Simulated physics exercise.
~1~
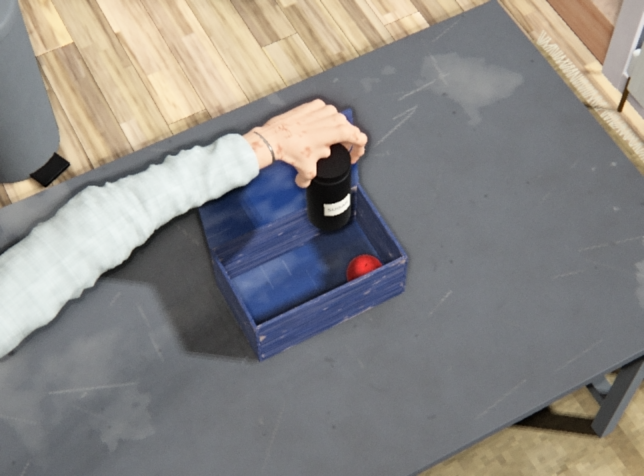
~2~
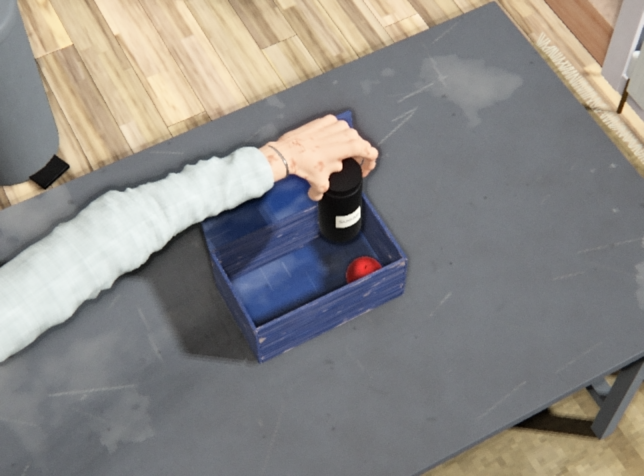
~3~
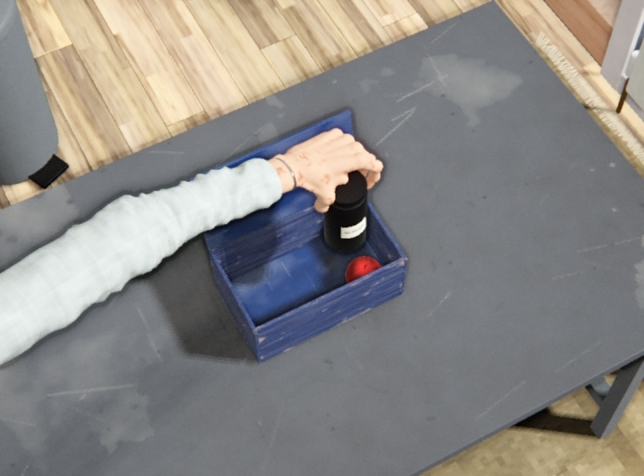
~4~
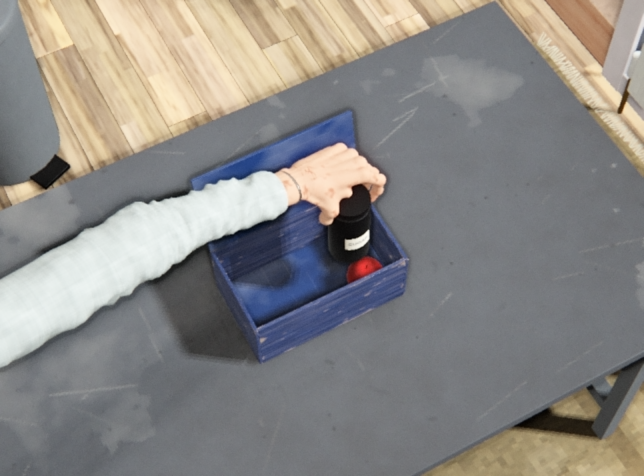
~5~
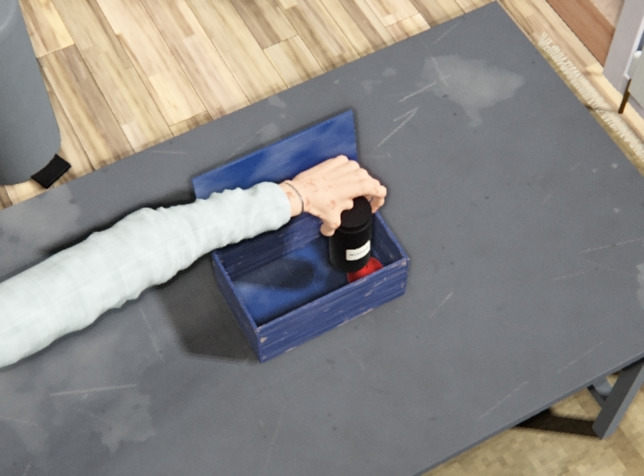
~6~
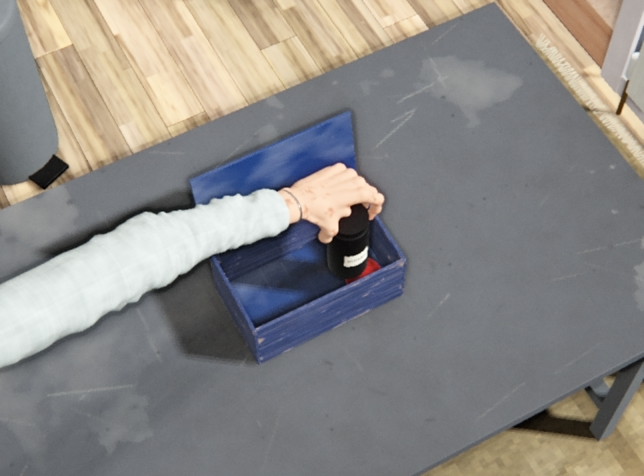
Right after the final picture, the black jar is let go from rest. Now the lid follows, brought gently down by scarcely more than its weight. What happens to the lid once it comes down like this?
The lid comes to rest on the rim.
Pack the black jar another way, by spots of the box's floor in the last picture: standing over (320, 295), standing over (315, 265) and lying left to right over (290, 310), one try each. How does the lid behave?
Lid, in order: Held open, held open, fully down.
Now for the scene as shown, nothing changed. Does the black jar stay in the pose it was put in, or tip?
The black jar tips.
Then, 0.90 s after the last picture, lid starting down; black jar on its side near (281, 284); red apple rolled a little.
Then, 1.70 s after the last picture, lid 45° above the rim; black jar on its side near (283, 290).
At rest, lid shut; tipped over in the box, black jar; red apple in place. Seen from the same camera at the end, black jar near (283, 290).
